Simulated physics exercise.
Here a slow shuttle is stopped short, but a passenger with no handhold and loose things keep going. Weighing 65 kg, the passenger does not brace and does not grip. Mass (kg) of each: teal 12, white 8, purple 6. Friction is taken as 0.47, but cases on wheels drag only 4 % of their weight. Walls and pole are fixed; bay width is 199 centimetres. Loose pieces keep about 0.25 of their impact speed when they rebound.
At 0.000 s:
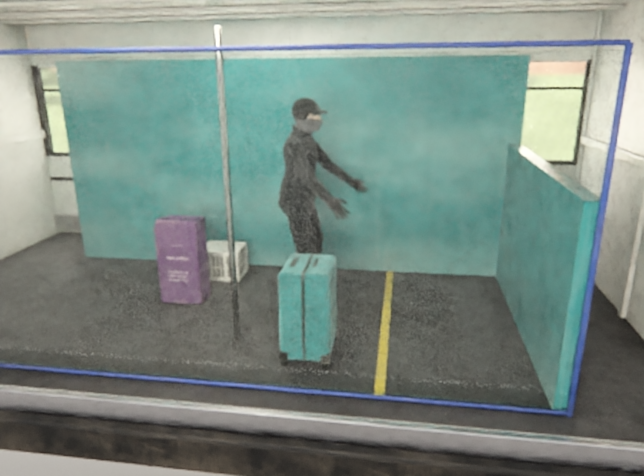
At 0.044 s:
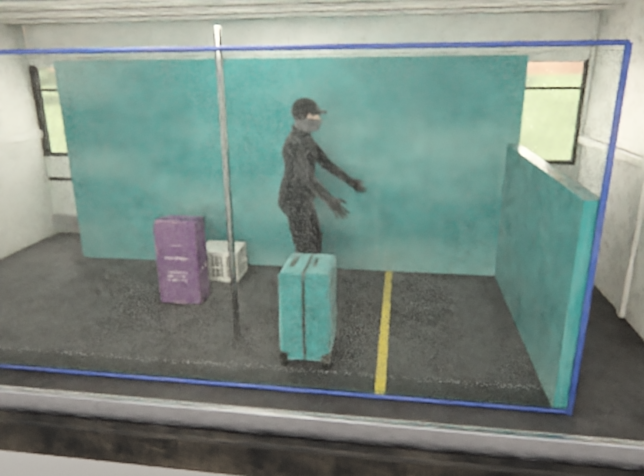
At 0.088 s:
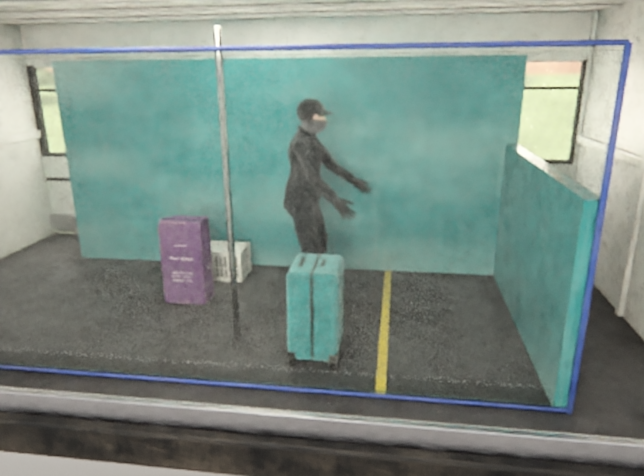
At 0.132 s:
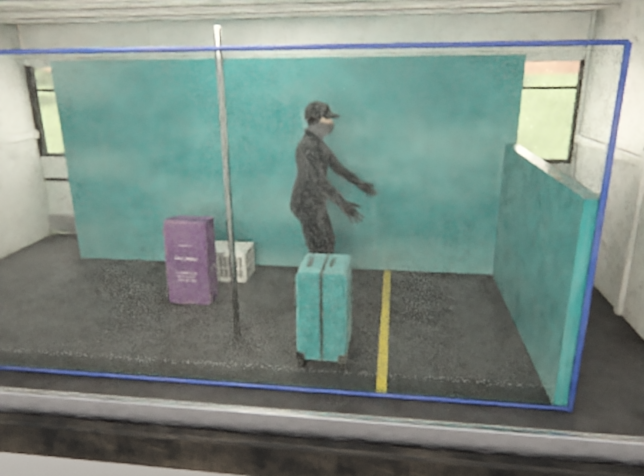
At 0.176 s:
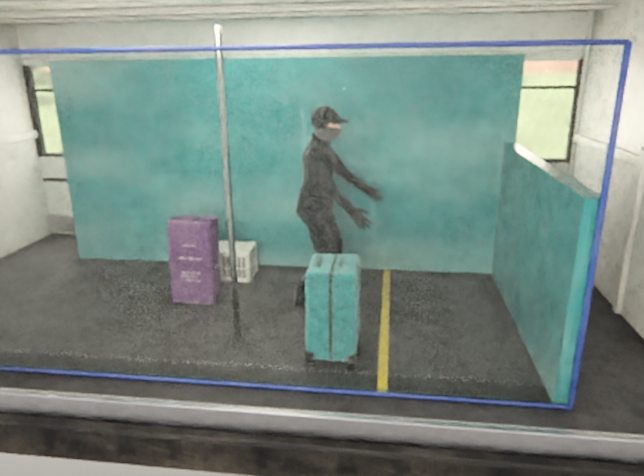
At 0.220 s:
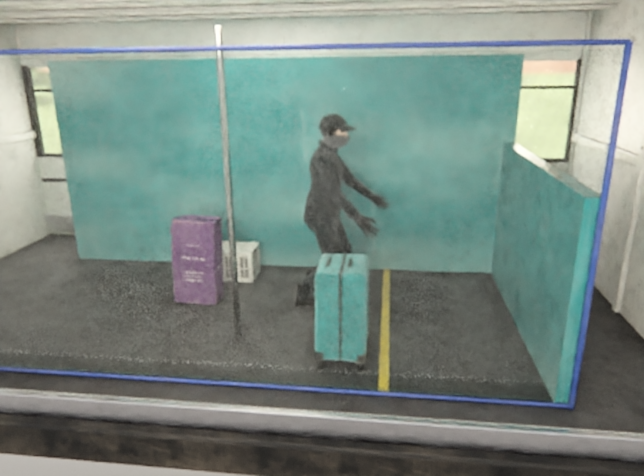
In the video, a dark-clothed person in a cap stands with arms extended behind a teal suitcase, then shifts right and leans slightly, while the suitcase, a purple box and a white crate slide right across the gray floor.
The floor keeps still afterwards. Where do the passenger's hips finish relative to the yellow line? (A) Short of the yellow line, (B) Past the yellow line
A.
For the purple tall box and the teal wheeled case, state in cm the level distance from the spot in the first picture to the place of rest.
For the purple tall box it is 15, for the teal wheeled case it is 120.
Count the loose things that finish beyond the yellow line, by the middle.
I make it 1.
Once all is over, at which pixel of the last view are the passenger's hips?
(341, 266).
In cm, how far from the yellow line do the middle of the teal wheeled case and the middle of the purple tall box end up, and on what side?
Teal wheeled case past by 70 cm, purple tall box short by 150 cm.
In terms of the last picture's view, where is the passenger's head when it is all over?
It comes to rest near pixel (400, 275).
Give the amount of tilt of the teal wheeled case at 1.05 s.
Roughly 0°.
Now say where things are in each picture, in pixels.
In the first frame, passenger's hips (299, 200), passenger's head (303, 123), yellow line (380, 385).
In the second frame, passenger's hips (298, 200), passenger's head (302, 123).
In the third frame, passenger's hips (303, 201), passenger's head (308, 124).
In the fourth frame, passenger's hips (310, 203), passenger's head (315, 127).
In the fifth frame, passenger's hips (316, 208), passenger's head (322, 132).
In the sixth frame, passenger's hips (323, 214), passenger's head (330, 139), yellow line (384, 382). Everything loose set off at about 1.2 m/s.
After 0.40 s the passenger's hips are 31 cm short of the yellow line, near (348, 258) in the last picture's view.
After 0.65 s the passenger's hips are 35 cm short of the yellow line, near (345, 258) in the last picture's view.
After 1.05 s the passenger's hips are 32 cm short of the yellow line, near (349, 255) in the last picture's view; the passenger's head 17 cm past the yellow line.
When all is still (2.9 s), teal wheeled case crosses the yellow line; white crate stops short of the yellow line; purple tall box stops short of the yellow line; passenger's hips stop short of the yellow line; passenger's head crosses the yellow line.
